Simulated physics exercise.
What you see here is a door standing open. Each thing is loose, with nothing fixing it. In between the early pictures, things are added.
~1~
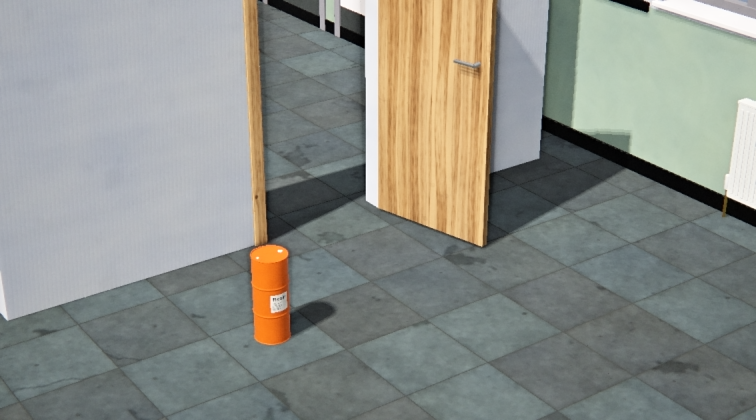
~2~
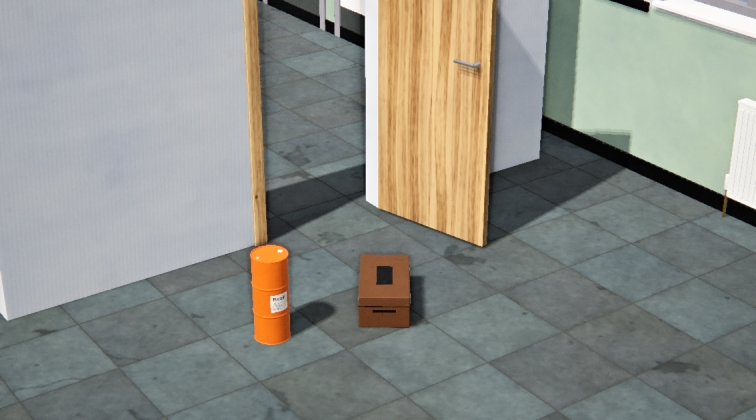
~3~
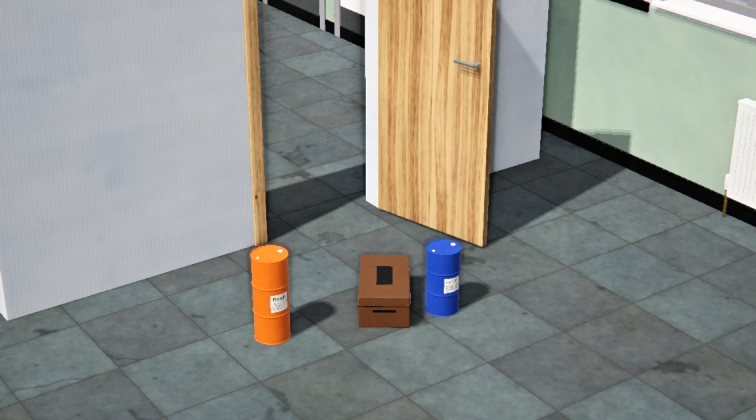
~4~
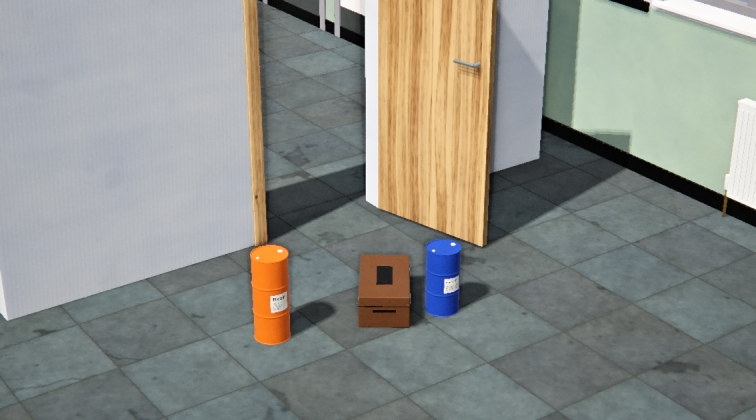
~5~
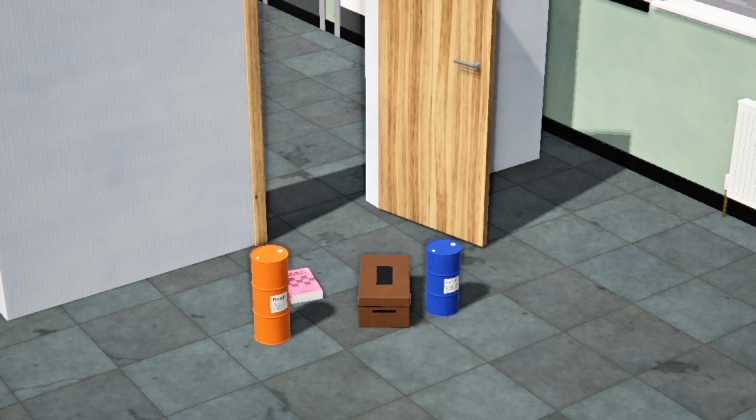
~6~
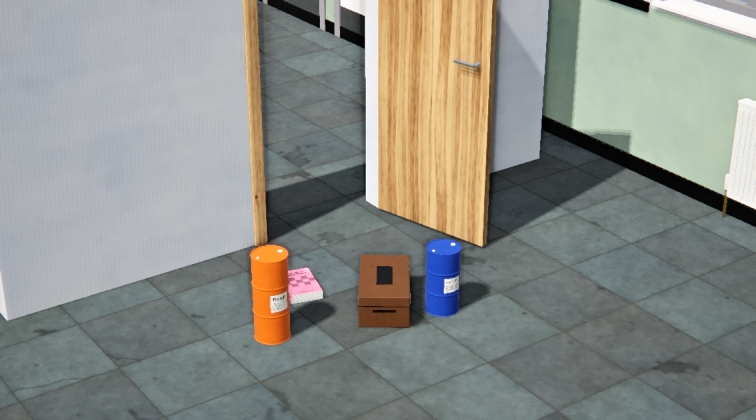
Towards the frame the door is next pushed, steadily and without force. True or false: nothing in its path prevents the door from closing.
True.
Then, 1.00 s past the last view, door 70° open.
Then, 1.80 s past the last view, door 32° open.
Finally, door 0° open; all 4 still in place. Final places as the last picture's camera would see them, pink book near (300, 286).
